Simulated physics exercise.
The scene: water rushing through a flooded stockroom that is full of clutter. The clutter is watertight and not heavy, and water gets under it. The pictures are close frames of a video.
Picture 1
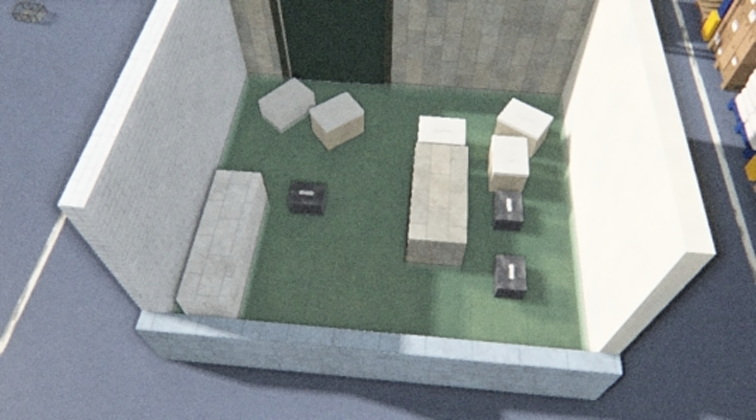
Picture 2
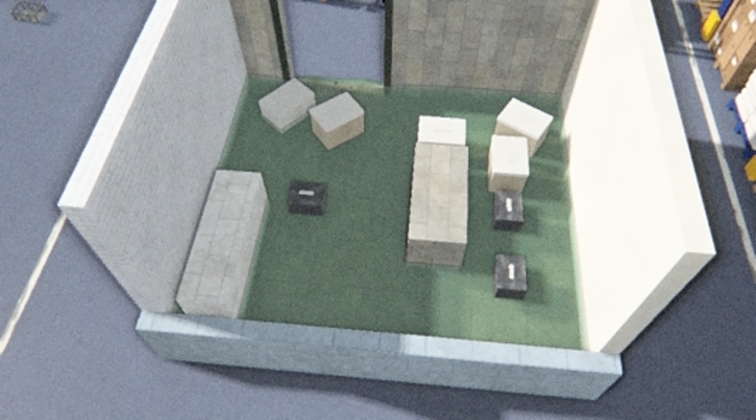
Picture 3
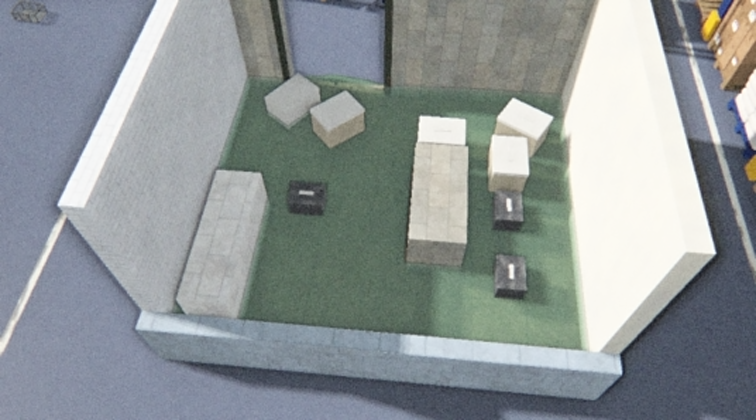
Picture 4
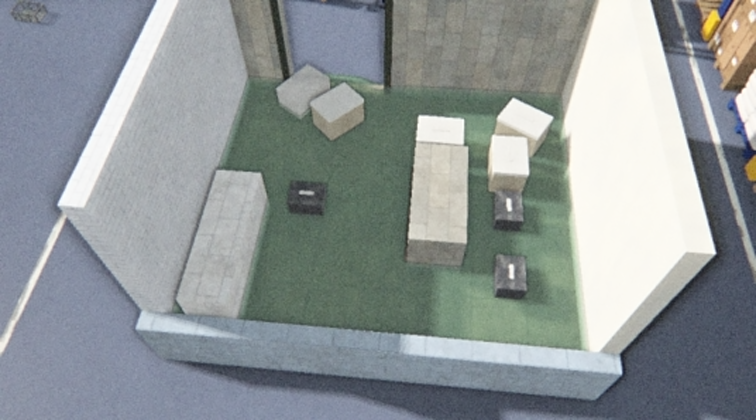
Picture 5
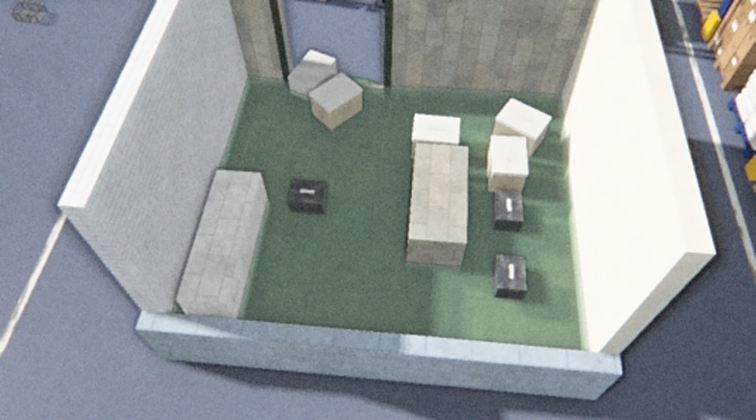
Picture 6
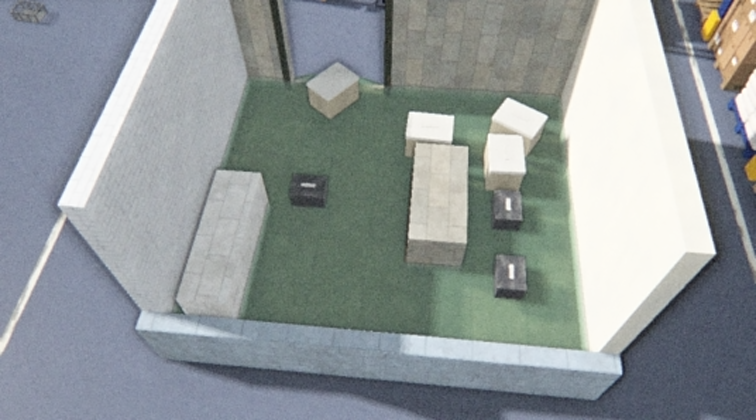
A small walled room with a green floor and a doorway in its back wall is seen from high above, with no visible camera movement. Grey blocks stand at left, a long pale block and whitish boxes at centre and right, and three small black cases between them. The dark doorway clears, then the back-left grey boxes slide toward it, one leaving view, while the whitish boxes shift slightly.
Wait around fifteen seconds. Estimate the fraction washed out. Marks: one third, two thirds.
Share: Two thirds or above.
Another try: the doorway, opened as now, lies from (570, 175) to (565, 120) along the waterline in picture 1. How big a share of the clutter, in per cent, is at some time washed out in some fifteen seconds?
Some 60 per cent.
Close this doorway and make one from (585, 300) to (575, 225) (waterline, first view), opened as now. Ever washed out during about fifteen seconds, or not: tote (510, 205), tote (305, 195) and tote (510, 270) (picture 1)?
As listed: Gone, kept in, out.
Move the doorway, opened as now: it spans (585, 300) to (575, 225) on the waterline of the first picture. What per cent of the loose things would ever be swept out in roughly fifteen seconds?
About 60 per cent.
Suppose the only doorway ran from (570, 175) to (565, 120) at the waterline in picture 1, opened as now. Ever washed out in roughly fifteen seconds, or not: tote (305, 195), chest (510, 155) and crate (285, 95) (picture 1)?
In that order: Kept in, through, stays.
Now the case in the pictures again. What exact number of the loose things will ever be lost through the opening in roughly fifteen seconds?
That makes 6.
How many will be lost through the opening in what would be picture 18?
It comes to 3.
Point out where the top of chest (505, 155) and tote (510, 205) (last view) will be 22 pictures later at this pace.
Near (338, 97) and (481, 132).
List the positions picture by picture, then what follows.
The first frame shows a chest at (337, 110), afloat; a chest at (442, 130) floats; 0 of 8 have shifted.
The second frame shows a chest at (337, 110) floats; a chest at (442, 130) floats; 0 of 8 have shifted.
The third frame shows a chest at (337, 109), afloat, close to its start; a chest at (442, 130) floats; 1 of 8 have shifted.
The fourth frame shows a chest at (337, 101), afloat, close to its start; a chest at (441, 130) floats; 2 of 8 have shifted.
The fifth frame shows a chest at (336, 91) floats, a stride from its start; a chest at (437, 128), afloat, close to its start; 3 of 8 have shifted.
The sixth frame shows a chest at (333, 80) floats, a stride from its start; a chest at (430, 126) floats, close to its start; 6 of 8 have shifted.
A moment on, 2 of 8 are out; 6 afloat.
Next, 3 of 8 are out; 5 afloat.
Later, 4 of 8 are out; 4 afloat.
In the end, 6 of 8 are out; 2 afloat.
